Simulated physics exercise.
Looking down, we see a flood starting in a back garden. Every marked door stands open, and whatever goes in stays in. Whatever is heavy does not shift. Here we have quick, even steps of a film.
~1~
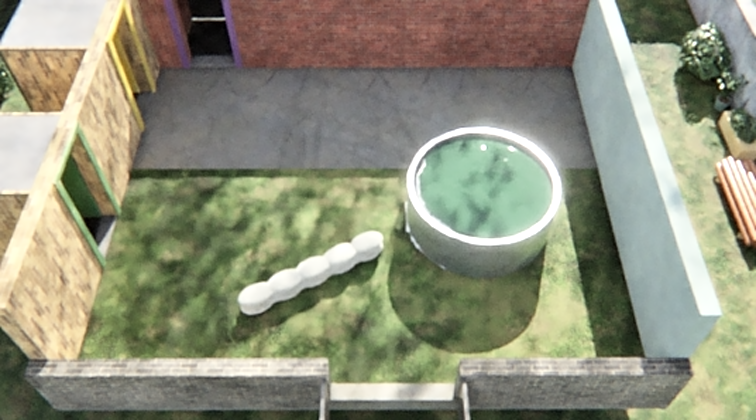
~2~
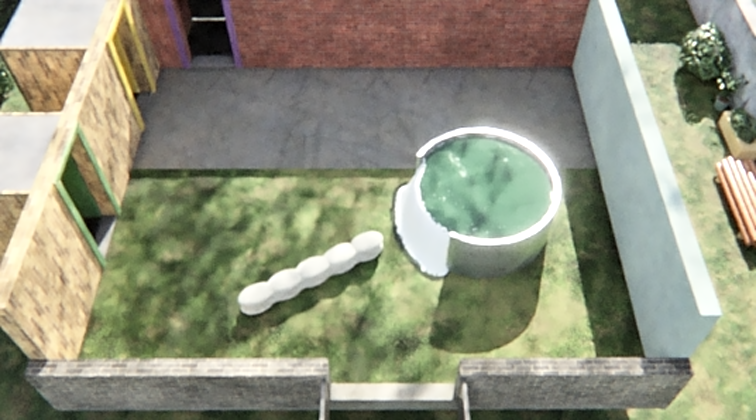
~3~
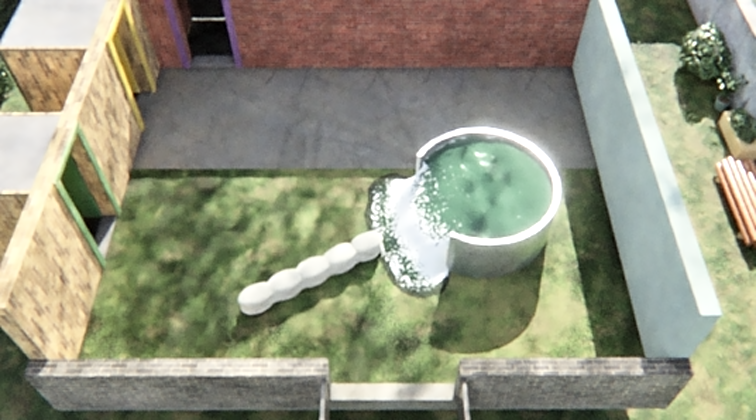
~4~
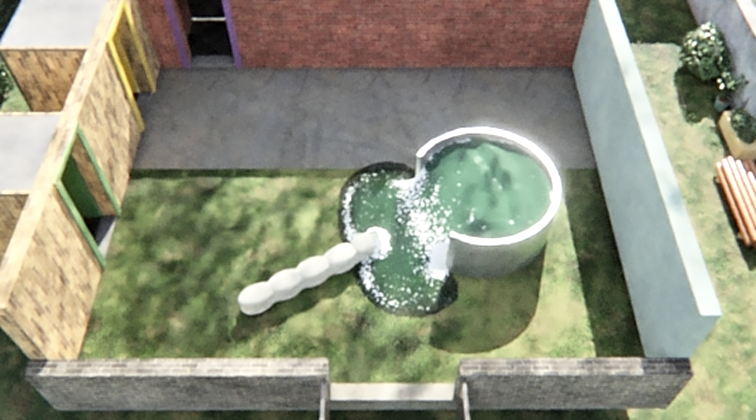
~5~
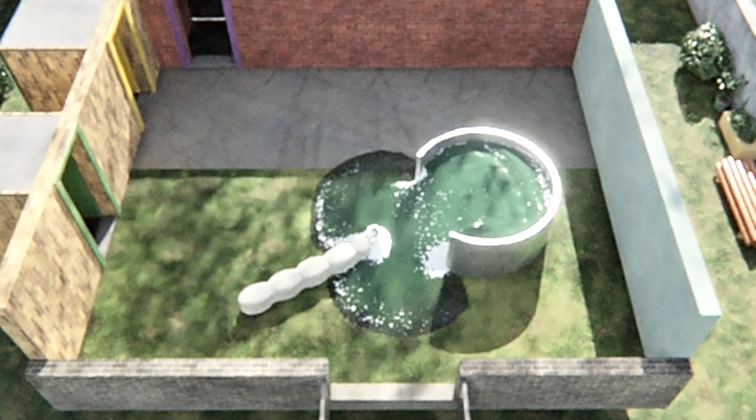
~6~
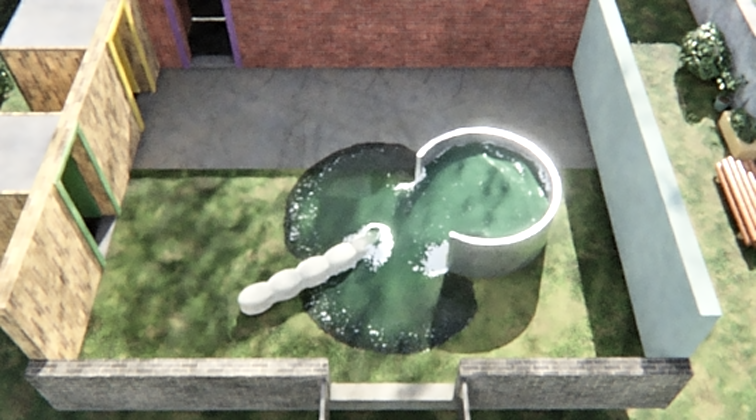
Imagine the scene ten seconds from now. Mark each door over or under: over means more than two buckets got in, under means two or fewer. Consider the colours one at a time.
Purple door - under, yellow door - over, green door - over.
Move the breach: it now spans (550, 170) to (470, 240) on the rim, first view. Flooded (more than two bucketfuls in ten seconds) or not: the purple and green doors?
In short: The purple one ends up below, the green one ends up below.
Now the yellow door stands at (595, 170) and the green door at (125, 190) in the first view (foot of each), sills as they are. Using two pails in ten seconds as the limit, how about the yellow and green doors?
The yellow door falls short and the green door exceeds it.
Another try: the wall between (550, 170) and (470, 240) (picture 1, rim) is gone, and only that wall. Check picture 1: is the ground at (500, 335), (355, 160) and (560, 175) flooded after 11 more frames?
Point by point: Soaked; unwetted; soaked.
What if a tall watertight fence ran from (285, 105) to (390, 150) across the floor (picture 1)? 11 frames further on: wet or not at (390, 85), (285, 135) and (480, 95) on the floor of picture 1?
Outcome per location, in sequence: Unsoaked, soaking, unsoaked.
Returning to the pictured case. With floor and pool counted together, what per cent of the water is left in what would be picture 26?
Roughly 90 out of every hundred parts.
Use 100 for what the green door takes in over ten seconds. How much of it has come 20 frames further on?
Near 20 per cent, give or take.
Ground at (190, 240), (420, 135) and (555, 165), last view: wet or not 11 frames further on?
First spot soaked, second not wet, third not wet.
A moment on, water covers 30 % of the floor; the purple door not reached, the yellow door not reached, the green door not reached.
Next, water covers 45 % of the floor; the purple door not reached, the yellow door not reached, the green door not reached.
Then, water covers 65 % of the floor; the purple door wet at the sill, nothing in, the yellow door under two buckets in, the green door under two buckets in.
Later, water covers 70 % of the floor; the purple door under two buckets in, the yellow door over two buckets in, the green door over two buckets in.
In the end, water covers 85 % of the floor; the purple door under two buckets in, the yellow door over two buckets in, the green door far over two buckets in.
